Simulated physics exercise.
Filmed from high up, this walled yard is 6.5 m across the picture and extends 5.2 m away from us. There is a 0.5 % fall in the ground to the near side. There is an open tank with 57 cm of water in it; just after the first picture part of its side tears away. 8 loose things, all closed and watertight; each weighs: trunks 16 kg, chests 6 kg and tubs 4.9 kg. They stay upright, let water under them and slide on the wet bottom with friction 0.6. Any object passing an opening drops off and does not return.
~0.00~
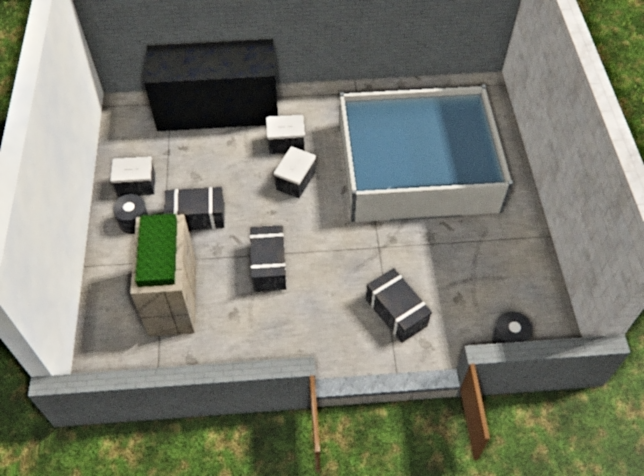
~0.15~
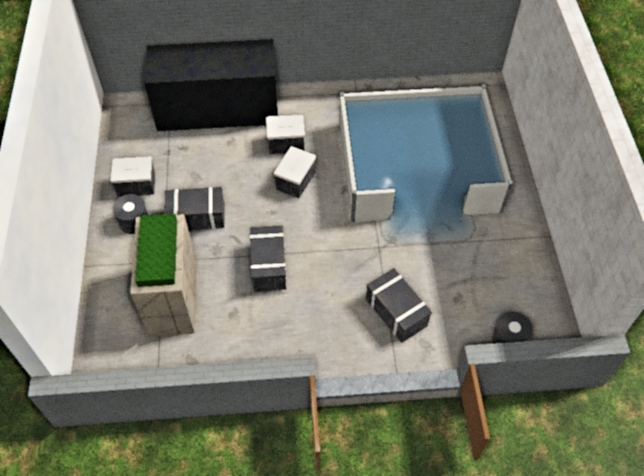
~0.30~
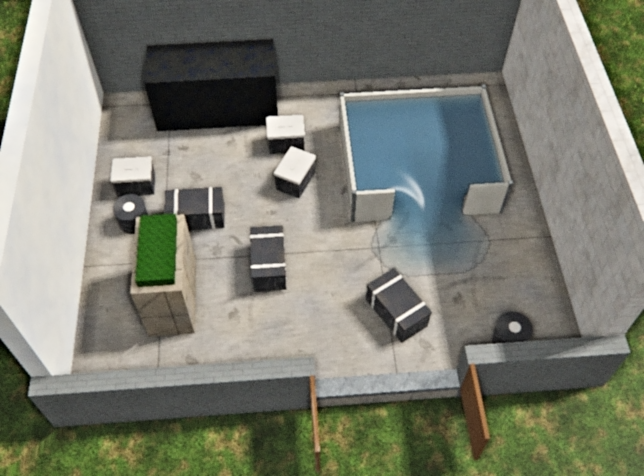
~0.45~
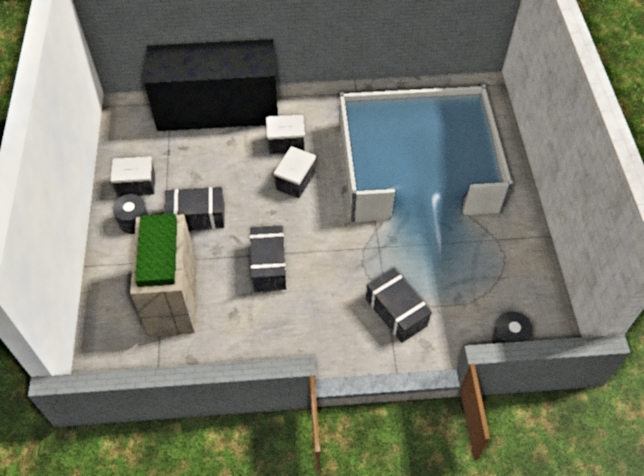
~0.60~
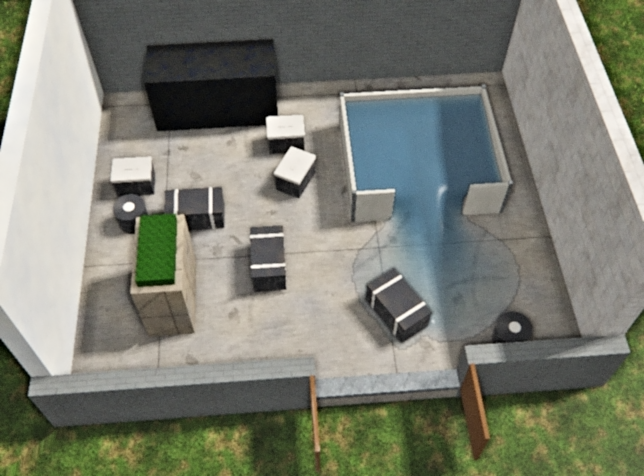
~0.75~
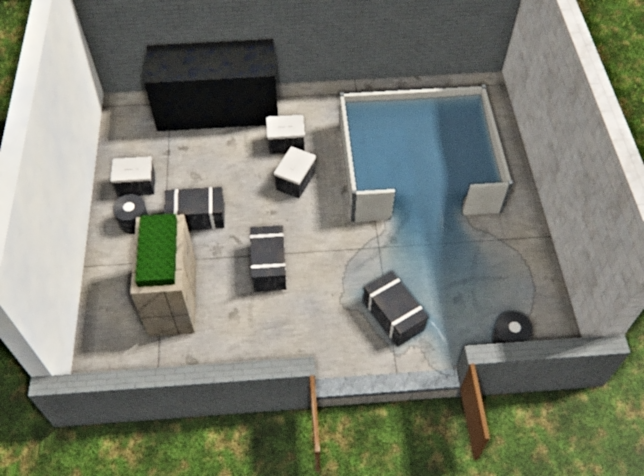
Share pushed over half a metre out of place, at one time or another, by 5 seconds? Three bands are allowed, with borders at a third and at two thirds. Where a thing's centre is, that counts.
Bottom band.
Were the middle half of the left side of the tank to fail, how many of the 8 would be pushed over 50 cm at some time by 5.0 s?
So the tally would be 5.
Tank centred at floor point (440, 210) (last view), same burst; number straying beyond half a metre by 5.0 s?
That gives 2 of them.
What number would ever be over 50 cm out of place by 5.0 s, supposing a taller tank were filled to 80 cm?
Then it comes to 2.
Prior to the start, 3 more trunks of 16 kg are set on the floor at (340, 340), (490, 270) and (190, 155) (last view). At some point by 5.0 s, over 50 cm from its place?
Taking them one by one: It goes beyond, then it goes beyond, then it stays within.
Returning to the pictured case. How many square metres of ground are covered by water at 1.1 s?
Roughly 10.0 m2 of it is wet.
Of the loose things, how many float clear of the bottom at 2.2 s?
I'd say 2 of them.
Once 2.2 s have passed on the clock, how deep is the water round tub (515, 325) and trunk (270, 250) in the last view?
About 25 and 0 cm.
After 1.1 s 1 of 8 are over 50 cm from their spots; 1 afloat.
After 2.2 s 2 of 8 are over 50 cm from their spots; 2 afloat.
After 3.5 s 2 of 8 are over 50 cm from their spots; 1 afloat.
After 5.0 s 2 of 8 are over 50 cm from their spots, and 2 have been at some point; 1 afloat.
